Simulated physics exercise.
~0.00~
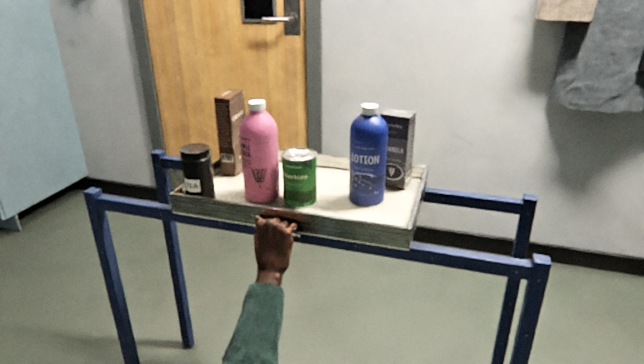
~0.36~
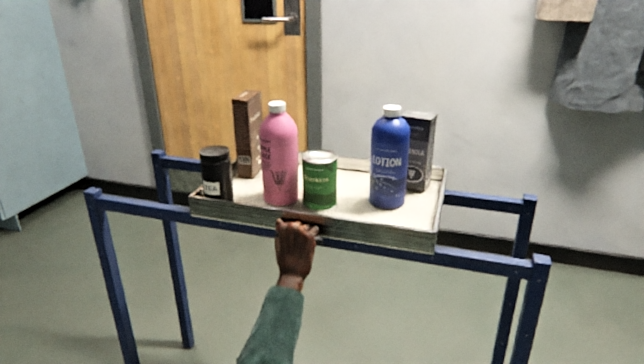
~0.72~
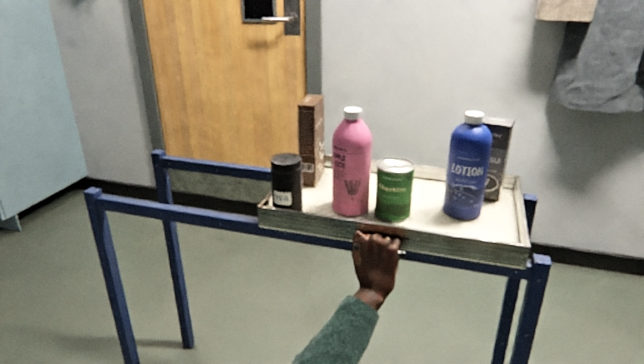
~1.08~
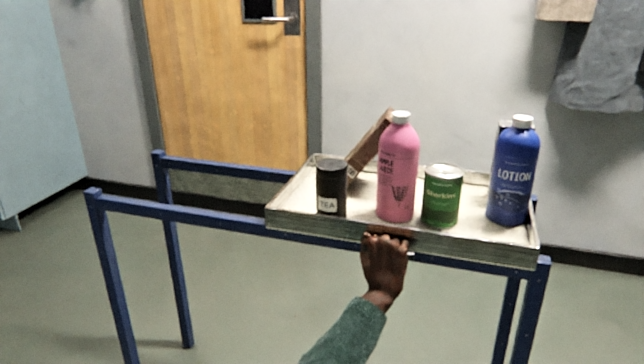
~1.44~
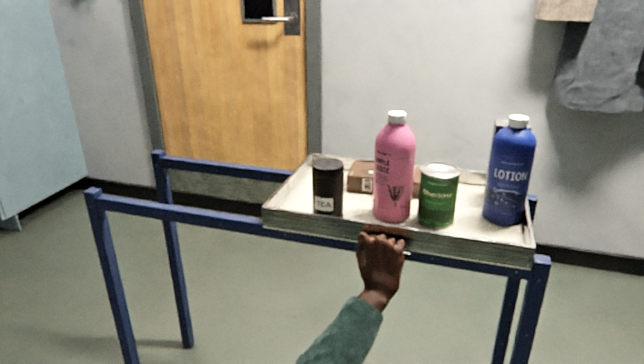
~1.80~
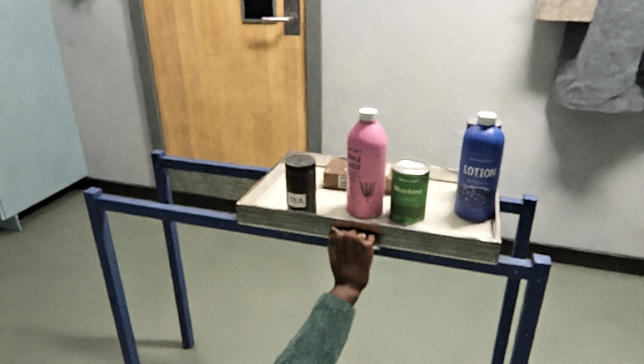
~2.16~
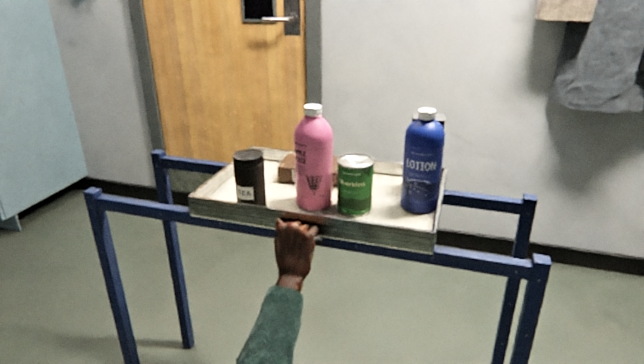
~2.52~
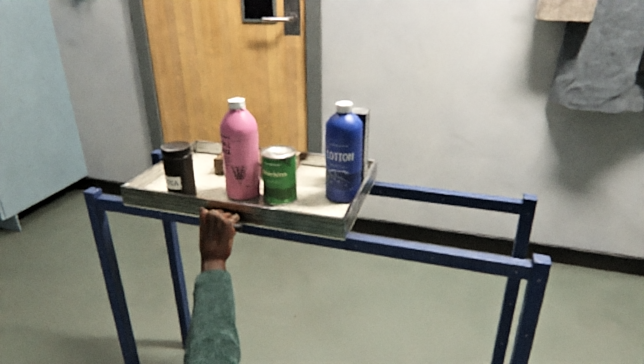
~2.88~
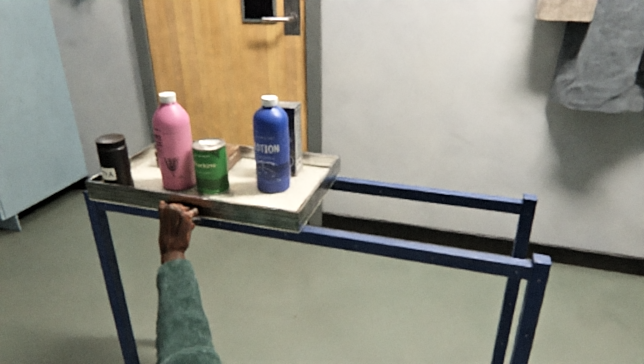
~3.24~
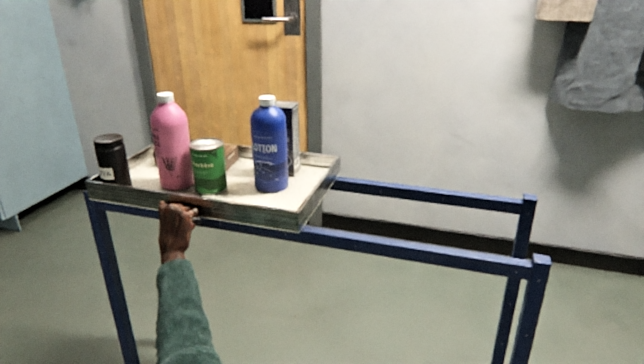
A wooden tray of bottles, tins and boxes slid right along a blue frame, guided by a hand, and the slim brown packet tipped over; the hand then moved the tray to the left end, where the packet still lay on it.
